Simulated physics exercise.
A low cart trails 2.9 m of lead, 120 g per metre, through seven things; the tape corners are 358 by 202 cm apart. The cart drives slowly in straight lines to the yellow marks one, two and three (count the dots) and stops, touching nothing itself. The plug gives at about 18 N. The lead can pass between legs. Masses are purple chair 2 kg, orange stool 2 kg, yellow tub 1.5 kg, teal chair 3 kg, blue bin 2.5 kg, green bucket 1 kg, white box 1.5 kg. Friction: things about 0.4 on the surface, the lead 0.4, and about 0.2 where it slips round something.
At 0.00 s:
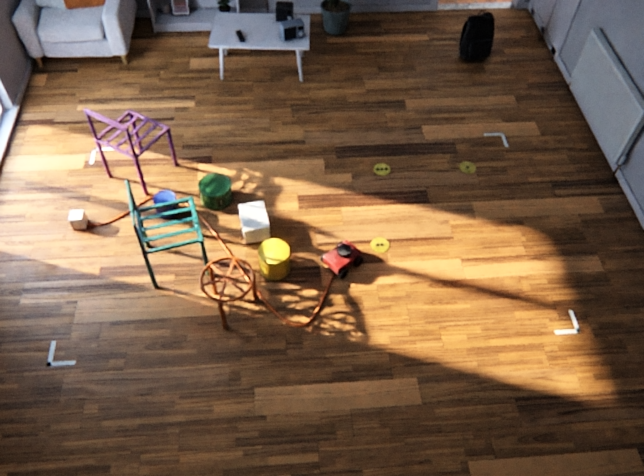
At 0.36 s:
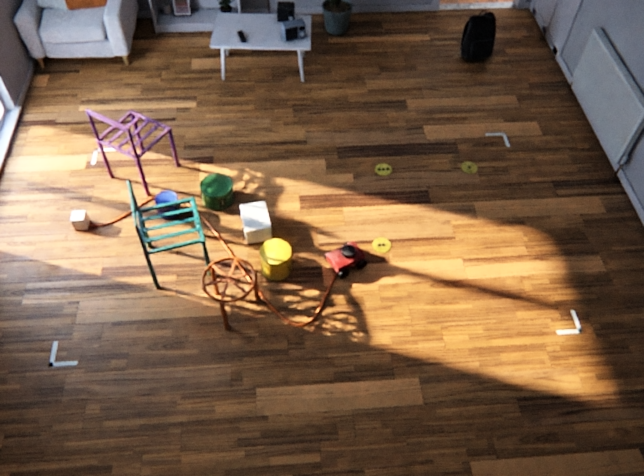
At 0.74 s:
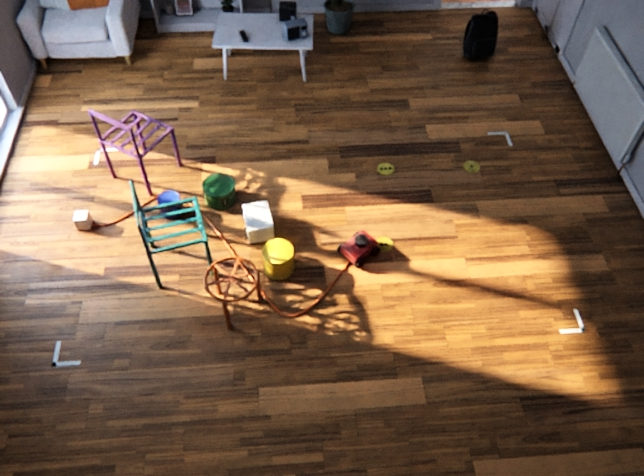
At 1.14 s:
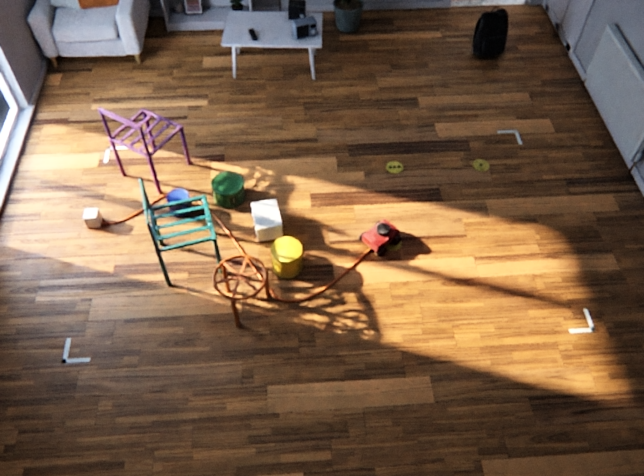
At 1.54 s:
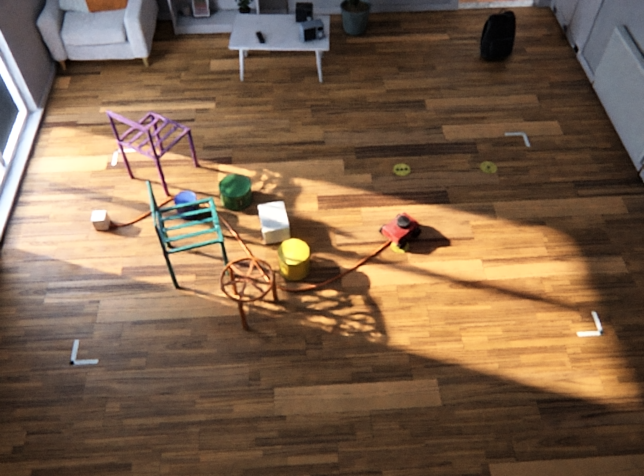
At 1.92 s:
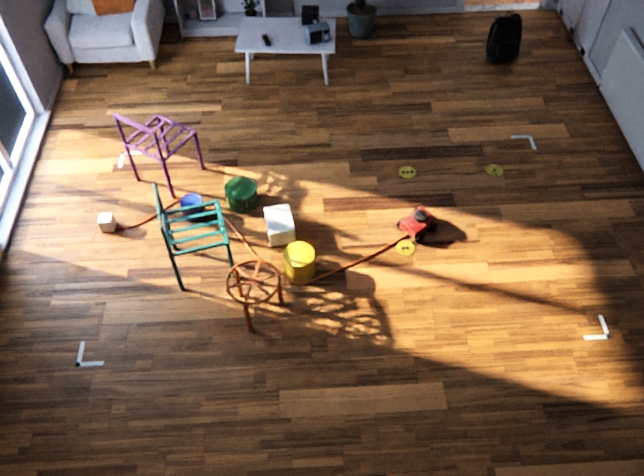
On a sunlit wooden floor, a small red cart rolled away to the right from a cluster of colourful chairs, tubs and boxes, pulling its long orange lead straighter behind it past the yellow tub.
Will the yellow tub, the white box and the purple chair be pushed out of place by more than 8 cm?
The yellow tub moves, the white box leaves its place, the purple chair keeps its place.
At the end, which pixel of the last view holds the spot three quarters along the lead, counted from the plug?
Around (437, 188).
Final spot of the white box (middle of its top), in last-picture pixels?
Near (292, 193).
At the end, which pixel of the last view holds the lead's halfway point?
At about (356, 214).
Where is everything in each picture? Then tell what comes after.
Yellow tub (274, 251); white box (254, 216); purple chair (132, 133); marks (468, 168) (380, 245) (382, 170); lead runs through (225, 248) (266, 302) (323, 298); cart (337, 266), in the first frame.
Lead runs through (227, 249) (325, 298); cart (340, 265), in the second frame.
Lead runs through (230, 248) (332, 284); cart (354, 256), in the third frame.
Lead runs through (238, 246) (349, 269); cart (375, 244), in the fourth frame.
Lead runs through (245, 249) (367, 258); cart (395, 237), in the fifth frame.
Yellow tub (299, 254); white box (279, 219); purple chair (160, 137); lead runs through (251, 252) (382, 249); cart (413, 231), in the sixth frame.
After 4.1 s, cart at (468, 185), 17 N at the fixed end; yellow tub 59 cm off its start, white box 22 cm off its start, blue bin 4 cm off its start.
After 6.2 s, cart at (457, 203), plug out; yellow tub 65 cm off its start, white box 27 cm off its start, blue bin 4 cm off its start.
After 8.4 s, cart at (406, 234), plug out; yellow tub 65 cm off its start at (322, 189), white box 27 cm off its start at (292, 193), blue bin 4 cm off its start at (191, 205).
After 10.6 s, cart at (408, 172), plug out; yellow tub 65 cm off its start, white box 27 cm off its start, blue bin 4 cm off its start.
After 11.0 s, cart at (408, 172), plug out; yellow tub 65 cm off its start at (322, 189), white box 27 cm off its start at (292, 193), purple chair 0 cm off its start at (160, 137), blue bin 4 cm off its start at (191, 205).
